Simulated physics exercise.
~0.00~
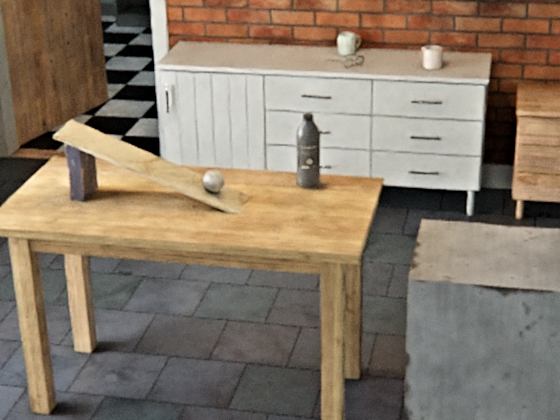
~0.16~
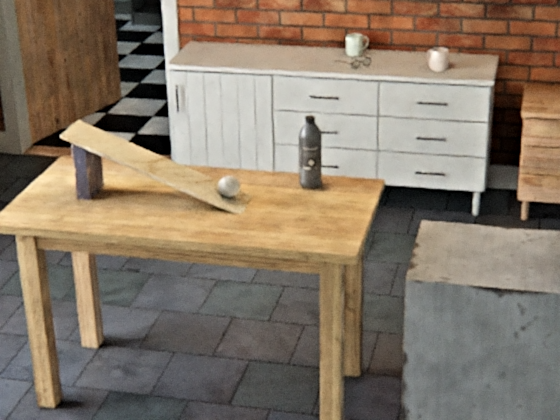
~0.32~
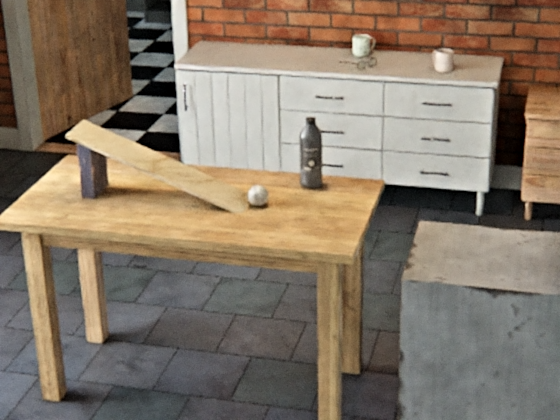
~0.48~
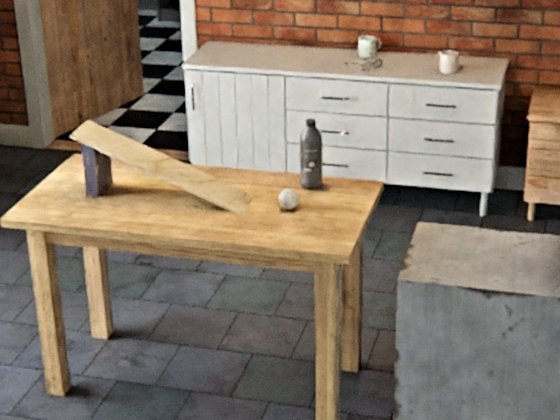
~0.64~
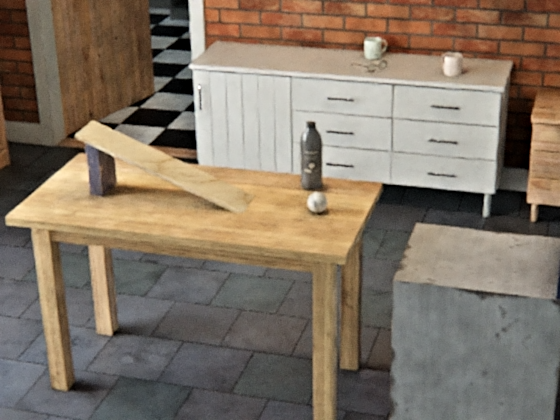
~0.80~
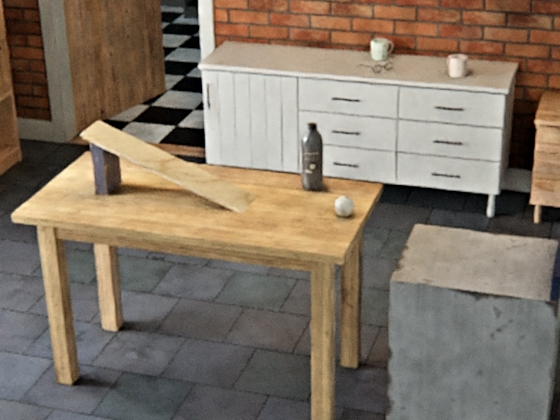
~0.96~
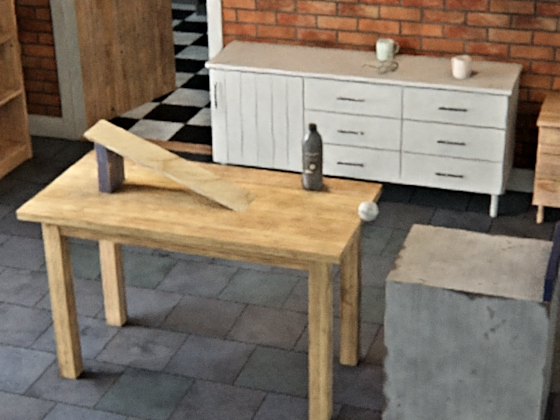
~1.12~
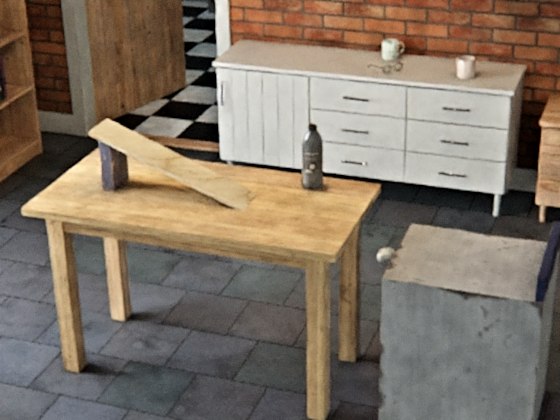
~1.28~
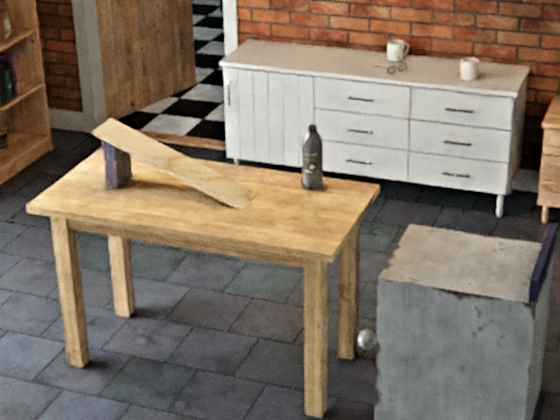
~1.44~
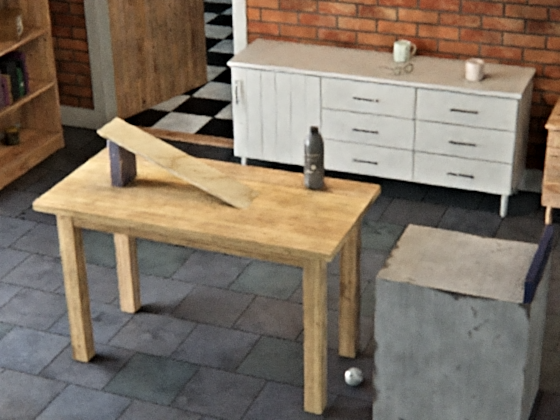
A small white ball rolls down a plank propped on a dark block on a light wooden table, seen from slightly above in a room with a dark tiled floor. A grey bottle stands near the table's back edge, with a white cabinet holding two mugs against a brick wall behind, and a lower grey block waits across a gap to the right. The ball leaves the plank, crosses the tabletop past the bottle and drops off the right edge. It falls short of the block's top, meeting its near side, and drops down the gap. It ends low between table and block, while the bottle still stands in place.
